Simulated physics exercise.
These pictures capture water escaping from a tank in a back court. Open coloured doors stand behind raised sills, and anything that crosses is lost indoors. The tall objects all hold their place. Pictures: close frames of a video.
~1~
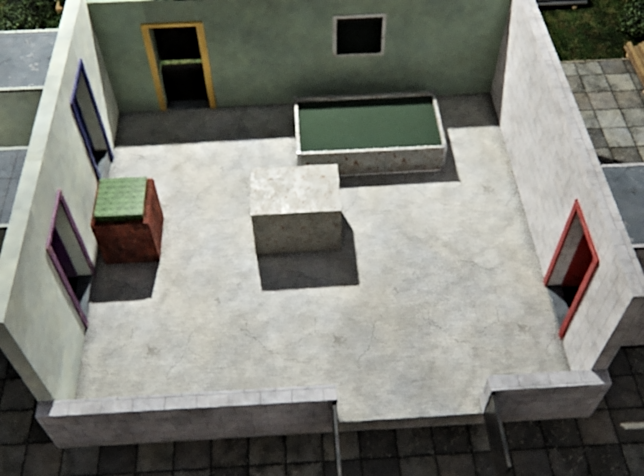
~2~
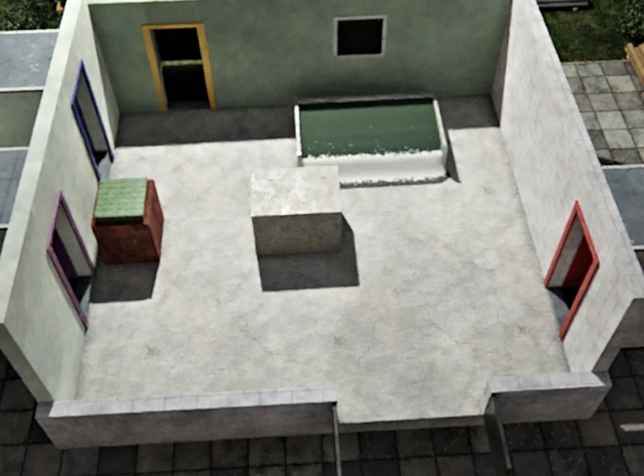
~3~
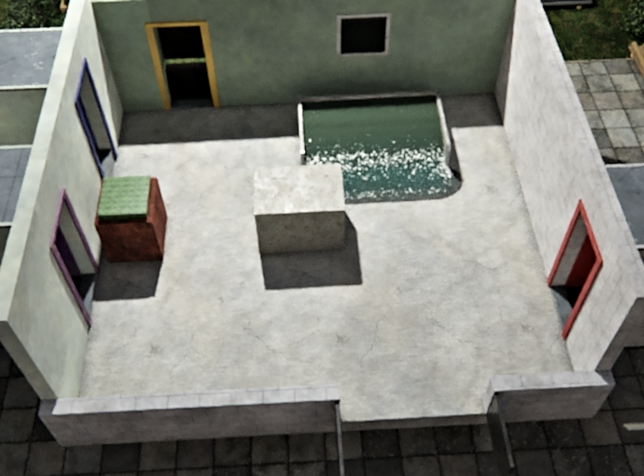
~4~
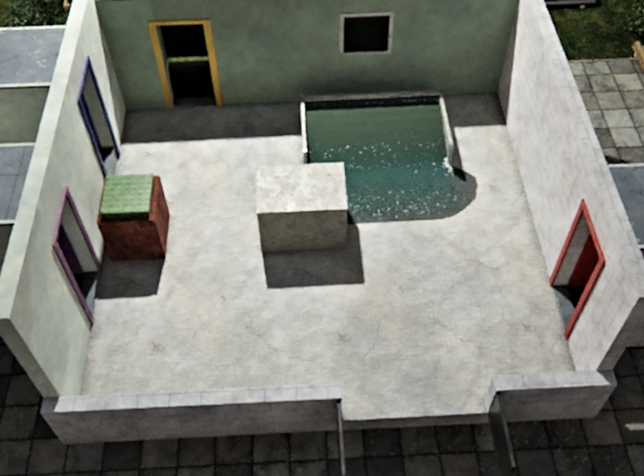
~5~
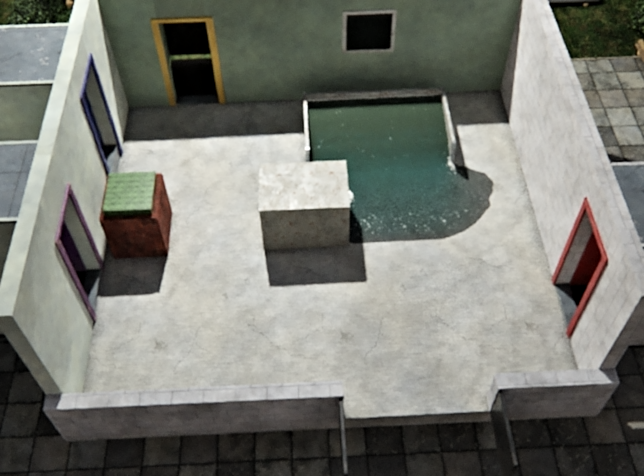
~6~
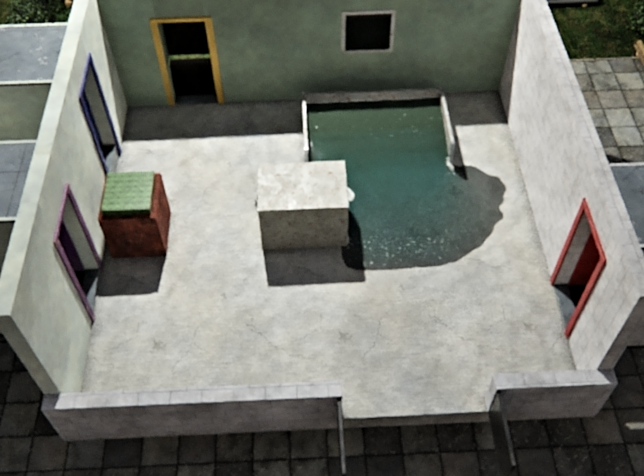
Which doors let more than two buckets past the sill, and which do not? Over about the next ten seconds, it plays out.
Here is the split: The purple door keeps it to two or fewer; the red door lets more through; the blue door keeps it to two or fewer; the yellow door keeps it to two or fewer.
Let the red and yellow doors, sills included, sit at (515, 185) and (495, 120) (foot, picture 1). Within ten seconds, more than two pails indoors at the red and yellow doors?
Looking at both, the red one stays unflooded and the yellow one stays unflooded.
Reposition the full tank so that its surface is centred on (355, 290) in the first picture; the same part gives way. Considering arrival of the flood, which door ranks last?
Result: The yellow door.
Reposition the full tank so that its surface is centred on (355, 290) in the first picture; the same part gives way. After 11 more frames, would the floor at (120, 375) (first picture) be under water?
Hit.
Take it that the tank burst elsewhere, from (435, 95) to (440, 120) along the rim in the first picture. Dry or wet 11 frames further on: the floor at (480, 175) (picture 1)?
By then I'd expect it to be drenched.
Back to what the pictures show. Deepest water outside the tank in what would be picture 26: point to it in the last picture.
Somewhere close to (563, 392).
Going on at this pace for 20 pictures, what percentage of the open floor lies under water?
My estimate is near 55 per cent.
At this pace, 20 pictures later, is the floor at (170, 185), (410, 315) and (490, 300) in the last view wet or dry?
In turn, the points end up soaked, soaked and soaked.
A moment on, water covers 30 % of the floor; the purple door not reached, the red door not reached, the blue door not reached, the yellow door not reached.
Next, water covers 50 % of the floor; the purple door not reached, the red door wet at the sill, nothing in, the blue door wet at the sill, nothing in, the yellow door not reached.
Then, water covers 55 % of the floor; the purple door not reached, the red door under two buckets in, the blue door wet at the sill, nothing in, the yellow door wet at the sill, nothing in.
Later, water covers 65 % of the floor; the purple door wet at the sill, nothing in, the red door over two buckets in, the blue door wet at the sill, nothing in, the yellow door wet at the sill, nothing in.
In the end, water covers 75 % of the floor; the purple door wet at the sill, nothing in, the red door over two buckets in, the blue door wet at the sill, nothing in, the yellow door under two buckets in.
